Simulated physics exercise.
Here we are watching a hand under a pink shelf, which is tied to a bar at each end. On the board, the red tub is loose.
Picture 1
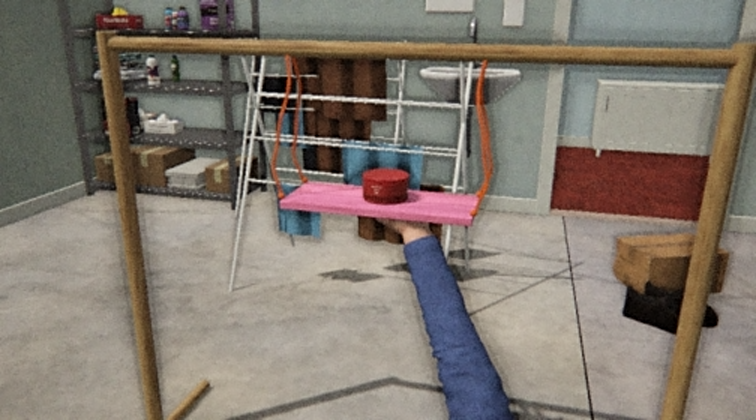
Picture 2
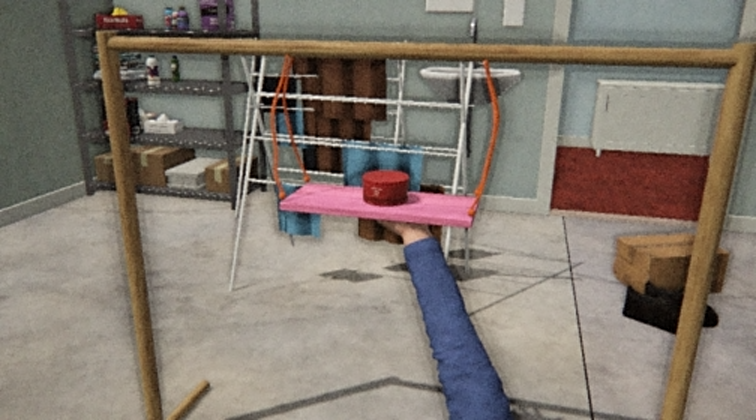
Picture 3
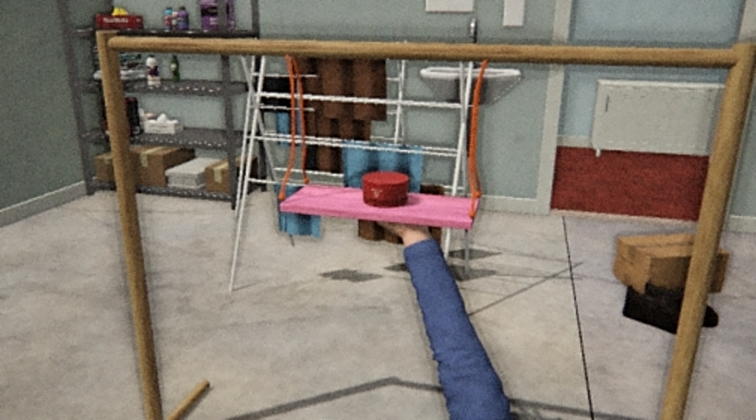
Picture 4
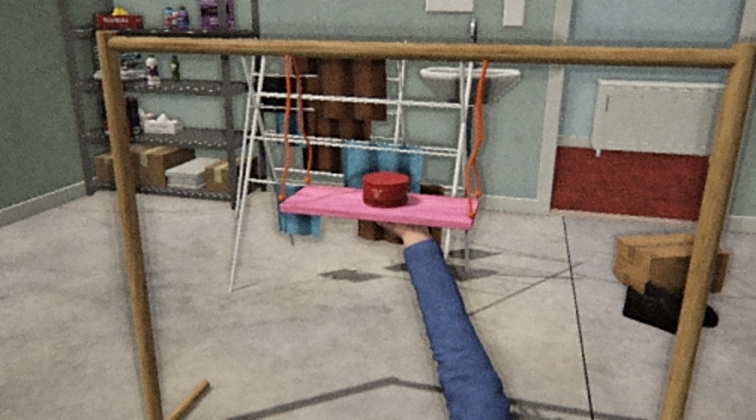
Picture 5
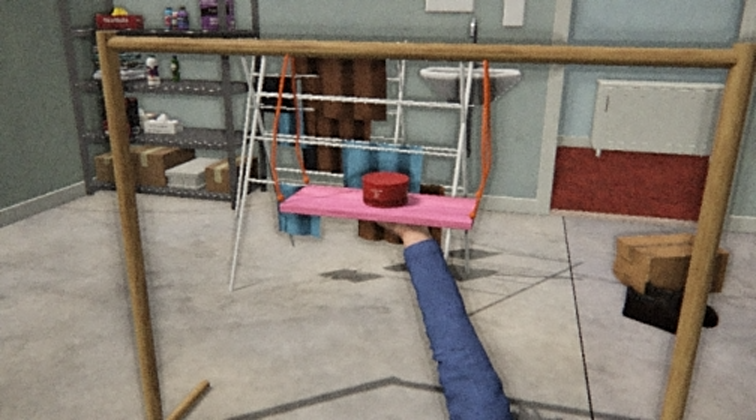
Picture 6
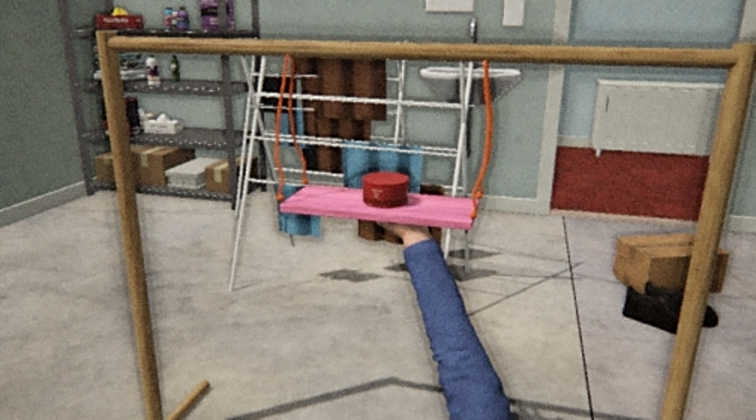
A hand in a blue sleeve holding a pink shelf steady from below, red tub on top, as the slack orange strings sway slightly.
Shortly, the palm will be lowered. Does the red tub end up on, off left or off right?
On.
Then, 0.48 s later than the last view, board level; tub on the board near (386, 193).
Finally, board level; tub on the board near (386, 193). The red tub remains aboard.
